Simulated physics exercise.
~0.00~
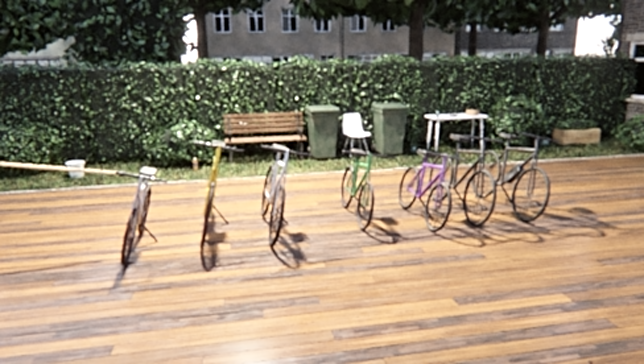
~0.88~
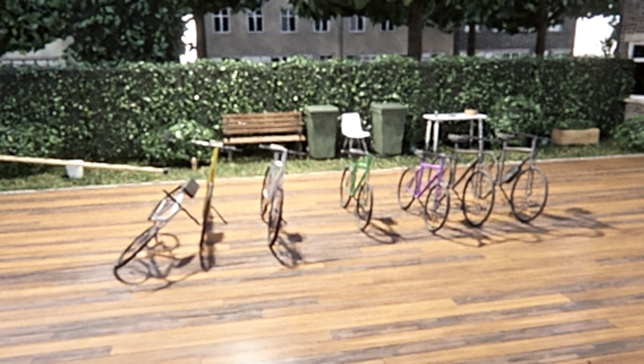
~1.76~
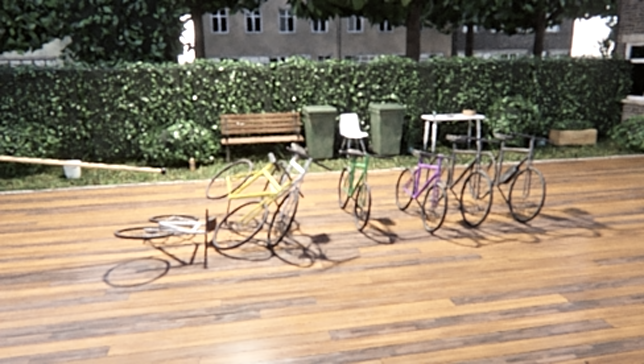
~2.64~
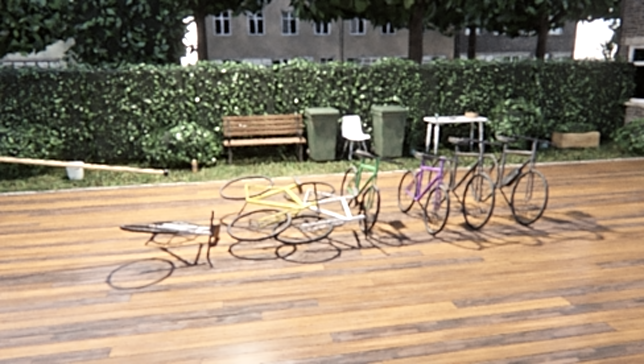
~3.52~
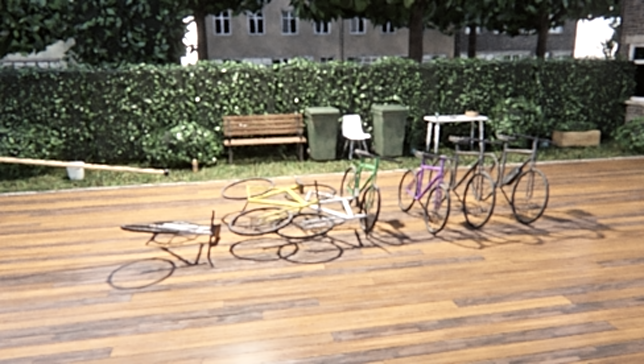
Three bicycles at the left topple onto the wooden deck while the other four stay standing.
